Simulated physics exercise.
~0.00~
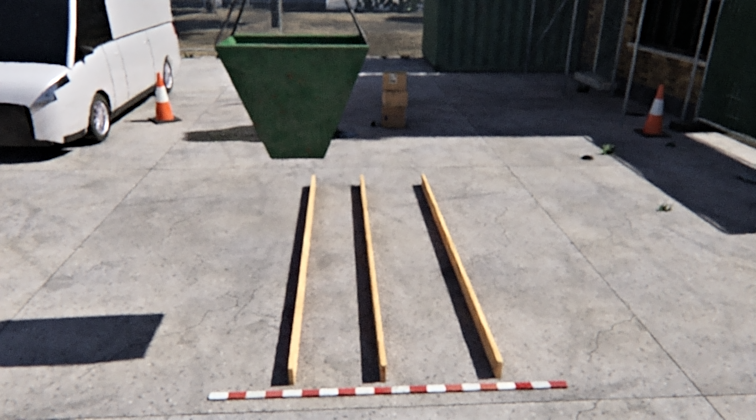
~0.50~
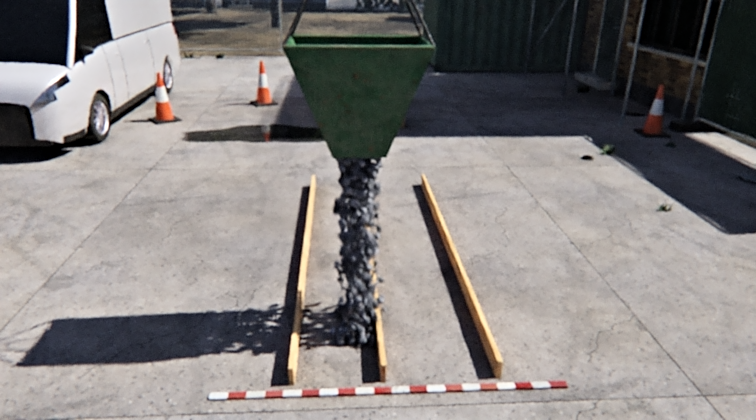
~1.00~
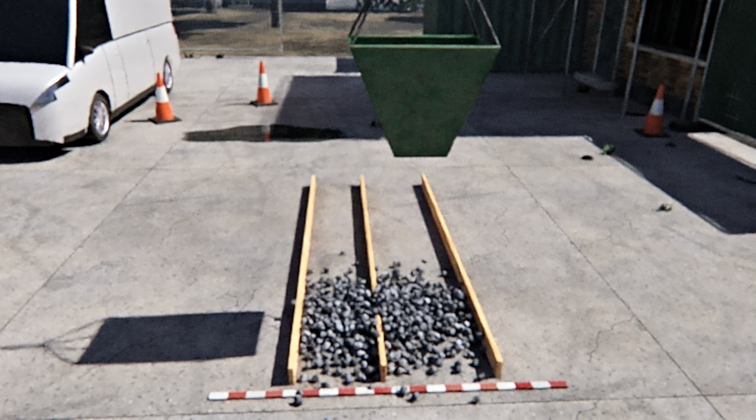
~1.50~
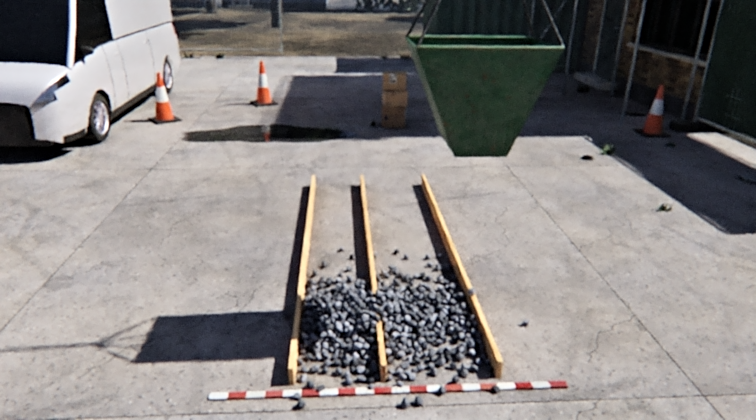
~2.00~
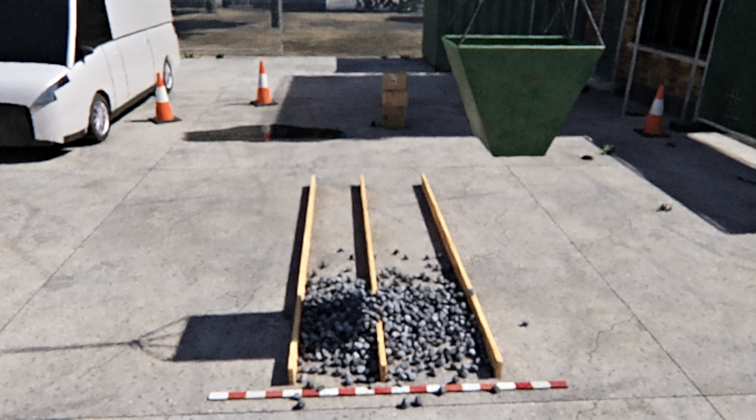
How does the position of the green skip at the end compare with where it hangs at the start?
At the start the skip hangs left of centre, near the far end of the left plank. By the end it hangs well over to the right, beyond the far end of the right plank.
